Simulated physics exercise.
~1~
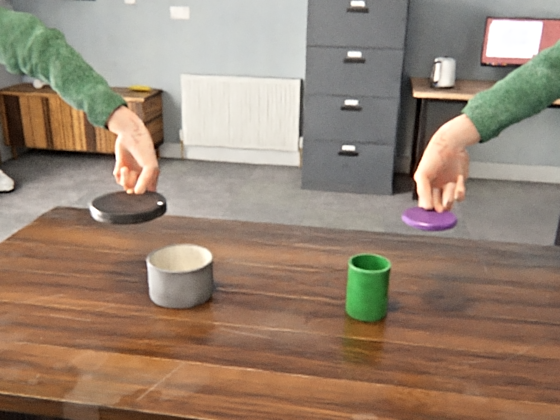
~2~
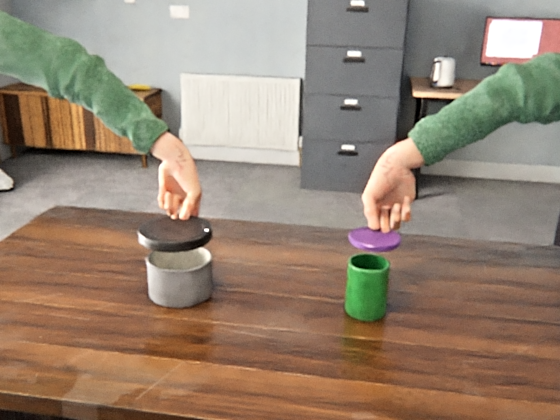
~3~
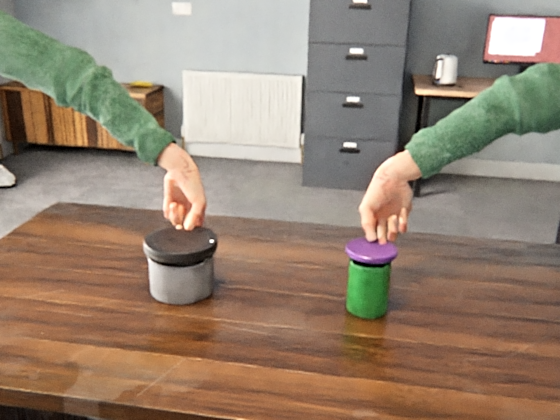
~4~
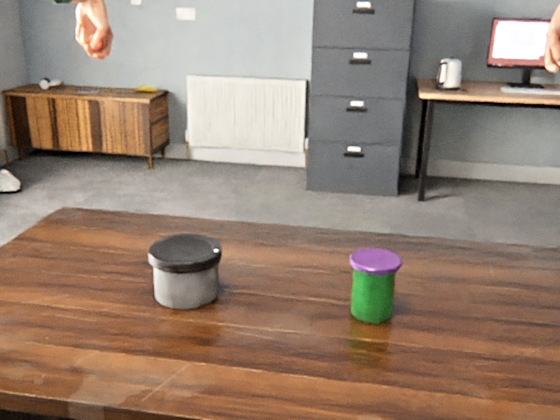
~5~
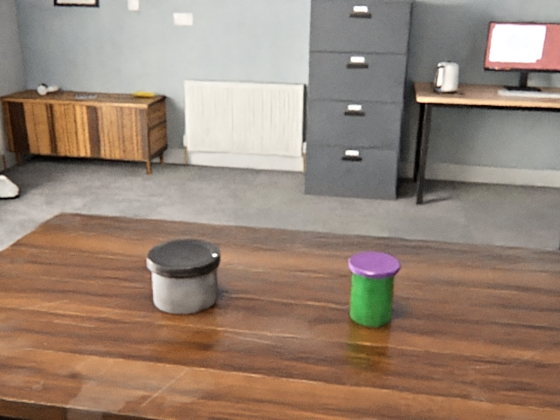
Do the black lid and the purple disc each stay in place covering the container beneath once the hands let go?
Yes, the black lid rests on the rim of the grey pot and covers it, and the purple disc rests on the rim of the green beaker and covers it too.
